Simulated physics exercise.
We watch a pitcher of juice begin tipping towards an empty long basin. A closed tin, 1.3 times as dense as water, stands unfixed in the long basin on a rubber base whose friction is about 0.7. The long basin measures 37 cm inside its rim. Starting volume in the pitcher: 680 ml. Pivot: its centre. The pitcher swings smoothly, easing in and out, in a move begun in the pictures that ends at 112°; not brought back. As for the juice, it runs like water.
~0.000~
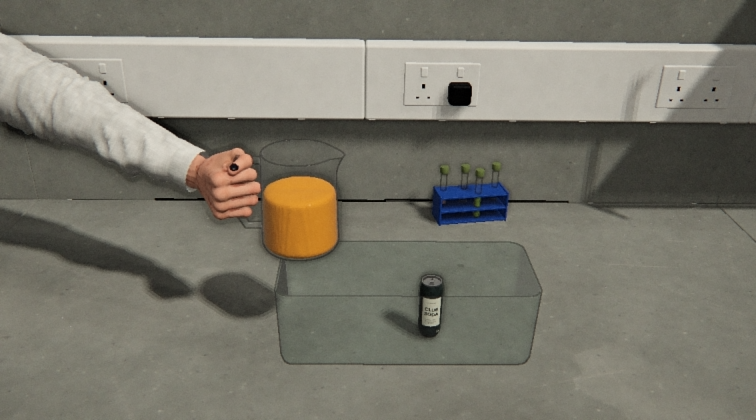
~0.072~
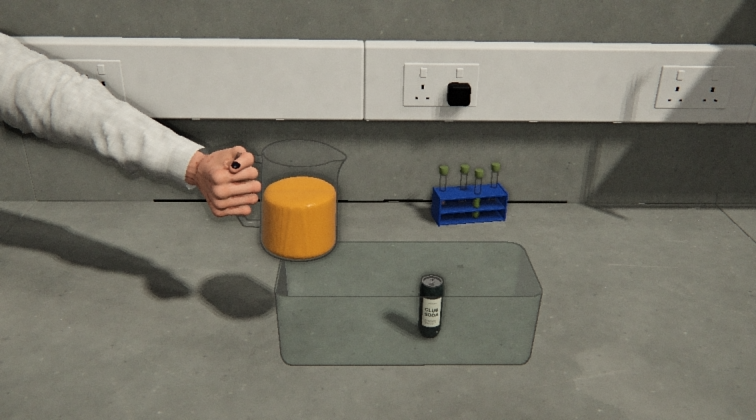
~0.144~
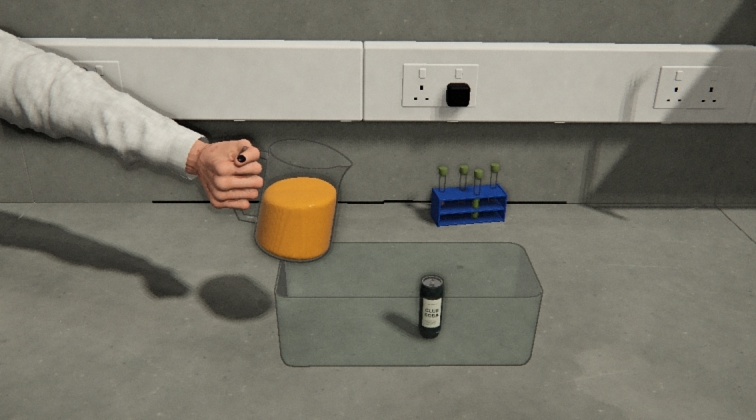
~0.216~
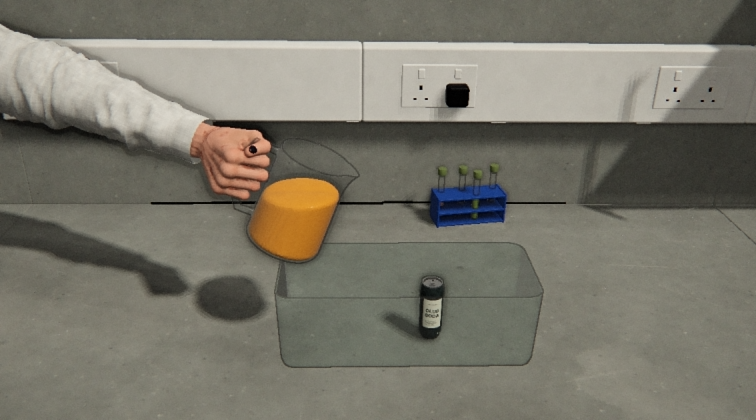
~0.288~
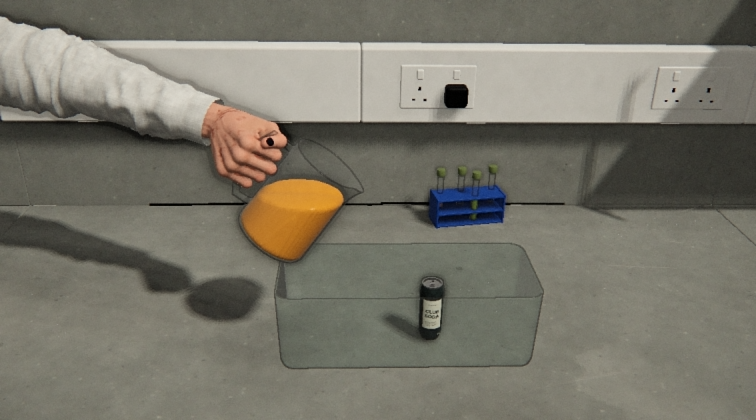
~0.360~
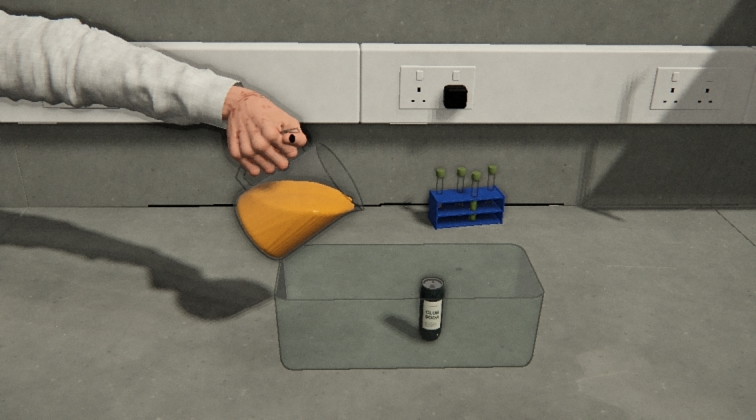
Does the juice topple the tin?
Watch, it's going to hold out.
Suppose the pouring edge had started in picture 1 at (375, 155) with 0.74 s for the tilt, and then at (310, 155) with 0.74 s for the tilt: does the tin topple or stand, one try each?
Trial 1 - tin tips; trial 2 - tin stays standing.
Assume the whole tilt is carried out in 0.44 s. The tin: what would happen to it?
Result: Tin upright.
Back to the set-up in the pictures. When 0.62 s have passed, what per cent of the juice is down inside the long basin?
Close to 18 in a hundred.
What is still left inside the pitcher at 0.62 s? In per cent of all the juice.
Fraction remaining: Approx. 62 per cent.
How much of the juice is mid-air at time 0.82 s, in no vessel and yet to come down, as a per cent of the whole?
In-air share: About 8 %.
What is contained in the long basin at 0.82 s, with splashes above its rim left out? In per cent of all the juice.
I reckon close to 74 per cent.
By 0.62 s the tilt is 105° and 63 per cent is still to pour; the tin stands where it began.
By 0.82 s the tilt is 112° and 17 per cent is still to pour; the tin stands where it began.
By 1.02 s the tilt is 112° and 2 per cent is still to pour; the tin stands where it began.
By 1.24 s the tilt is 112° and 0 per cent is still to pour; the tin stands where it began.
At rest the tin stands where it began.
